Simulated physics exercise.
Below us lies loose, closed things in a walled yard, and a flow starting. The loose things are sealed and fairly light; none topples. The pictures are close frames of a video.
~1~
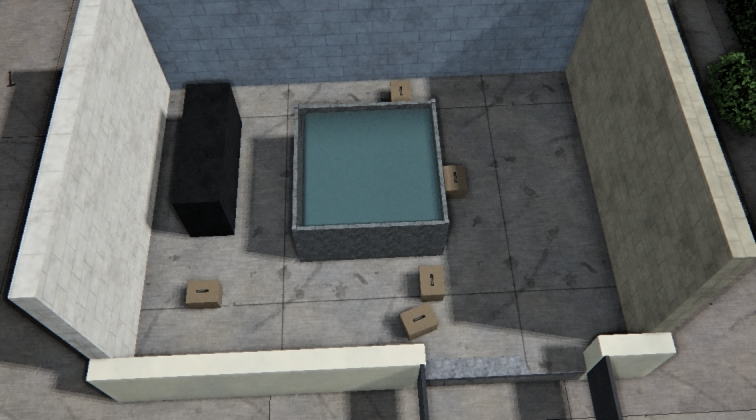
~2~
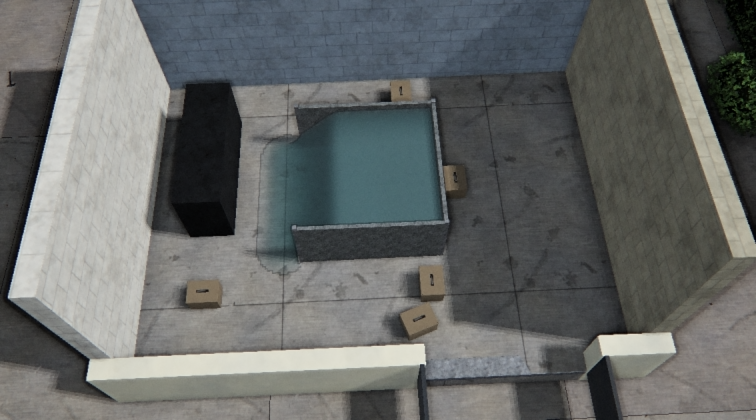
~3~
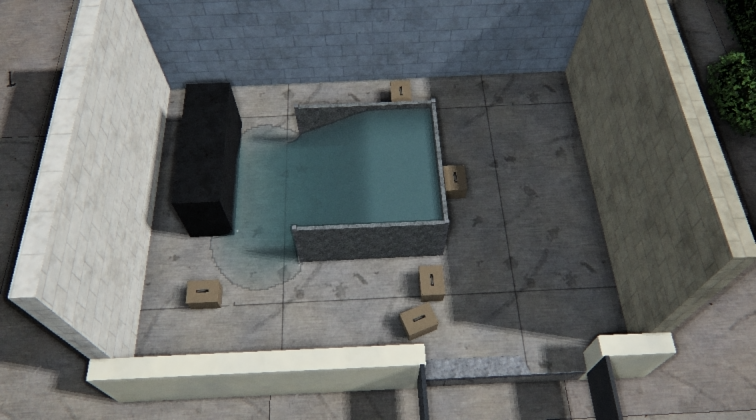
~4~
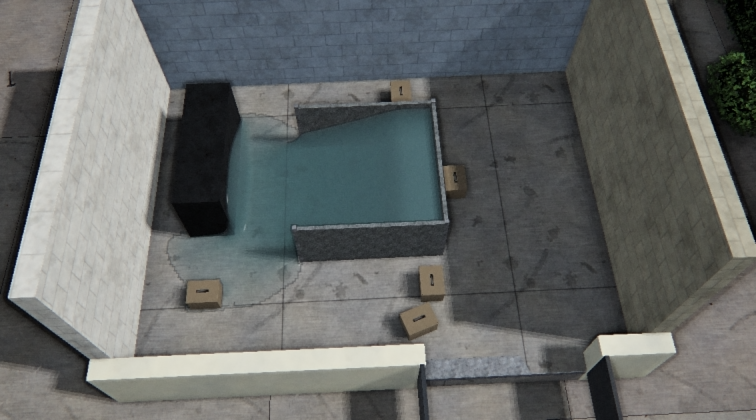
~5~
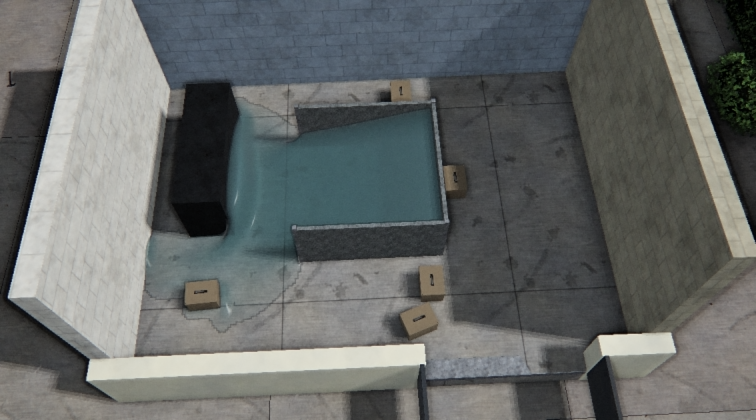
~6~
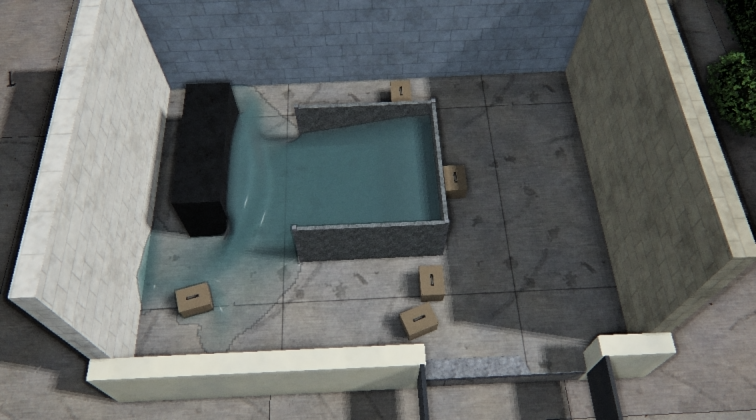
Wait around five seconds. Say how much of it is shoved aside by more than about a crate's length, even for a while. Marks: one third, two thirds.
It is at least two thirds.
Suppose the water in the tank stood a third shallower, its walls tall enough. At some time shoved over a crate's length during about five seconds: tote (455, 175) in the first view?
My call: Short of that.
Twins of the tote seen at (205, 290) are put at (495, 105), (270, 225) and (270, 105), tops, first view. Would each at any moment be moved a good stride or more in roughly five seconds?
As listed: Yes, that far or more, shifted that much.
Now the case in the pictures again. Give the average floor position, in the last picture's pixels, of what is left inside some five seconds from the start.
Around (479, 240).
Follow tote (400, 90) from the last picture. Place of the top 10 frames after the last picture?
Roughly at (436, 95).
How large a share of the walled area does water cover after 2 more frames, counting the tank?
I make it 35 per cent.
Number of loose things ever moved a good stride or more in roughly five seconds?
That makes 4.
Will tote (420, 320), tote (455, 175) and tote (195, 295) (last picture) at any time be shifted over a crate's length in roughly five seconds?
In turn: Swept aside, less than that, swept aside.
A moment on, 1 of 5 are well off their spots; 0 afloat.
Next, 1 of 5 are well off their spots; 1 afloat.
Later, 4 of 5 are well off their spots; 2 afloat.
In the end, 4 of 5 are well off their spots, and 4 have been at some point; 2 afloat.
